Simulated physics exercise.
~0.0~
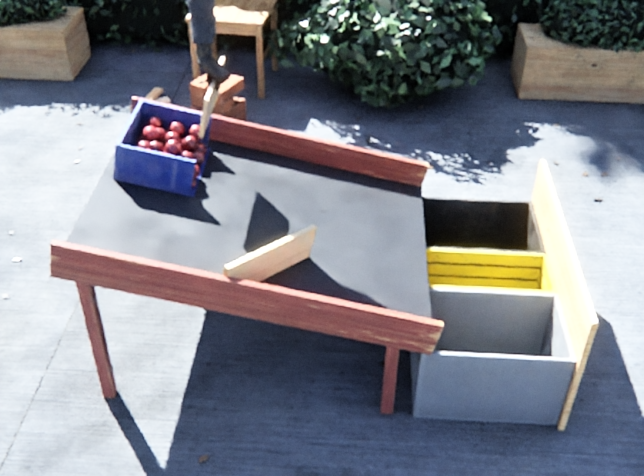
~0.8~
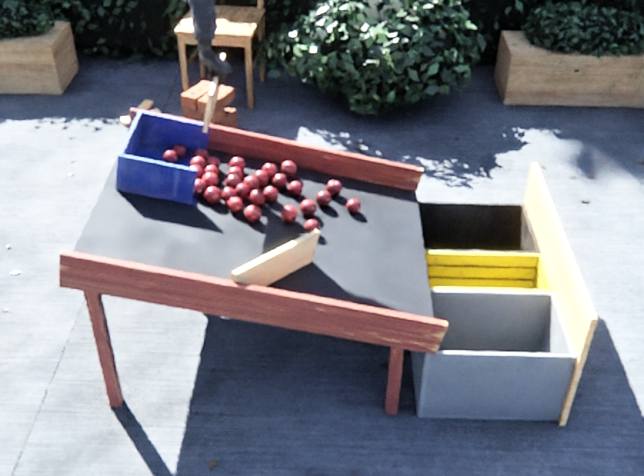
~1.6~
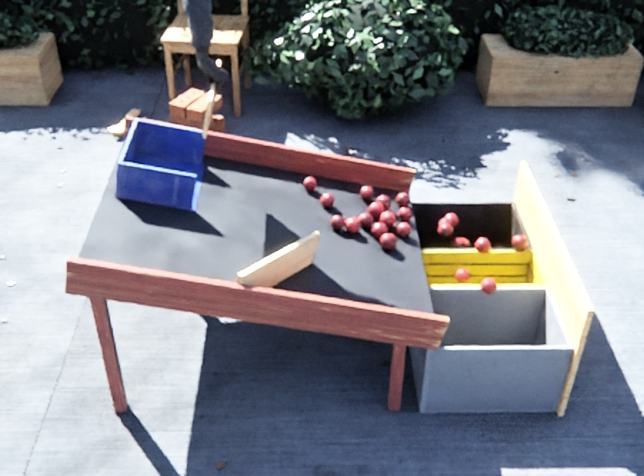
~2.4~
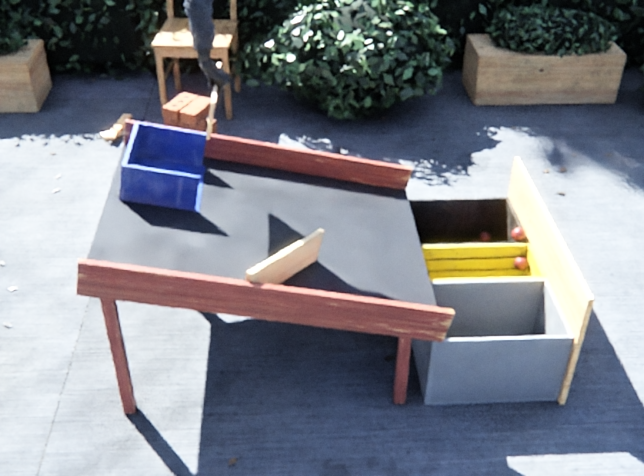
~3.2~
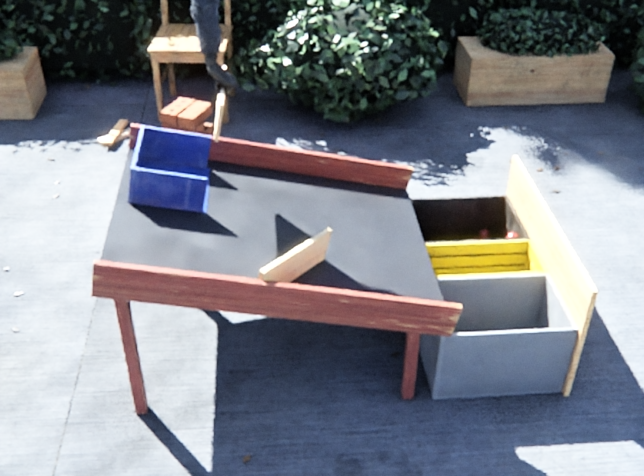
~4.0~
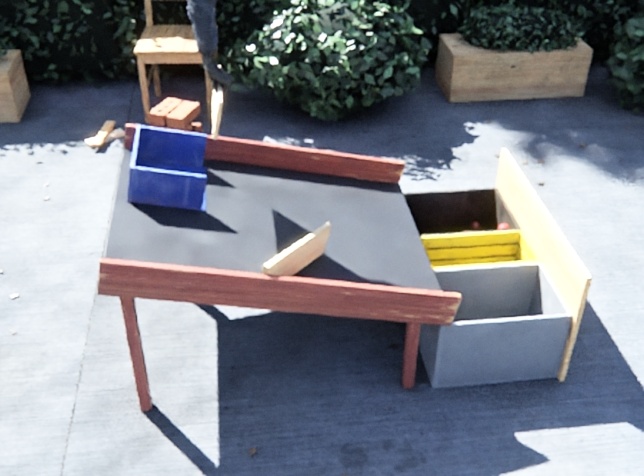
A sloping dark table with reddish-brown rails stands on sunlit paving, seen from above as the view drifts slightly sideways, with planters, a bush and a wooden chair behind. A blue pen full of red apples sits at its upper left, a pale angled board lies on the slope, and black, yellow and grey bins wait at the right. The pen's front opens and the apples spill out, rolling down to the right in a loose cluster. They drop off the edge, mostly towards the black and yellow bins. Finally the pen and slope are empty, with a few apples visible in the black bin.
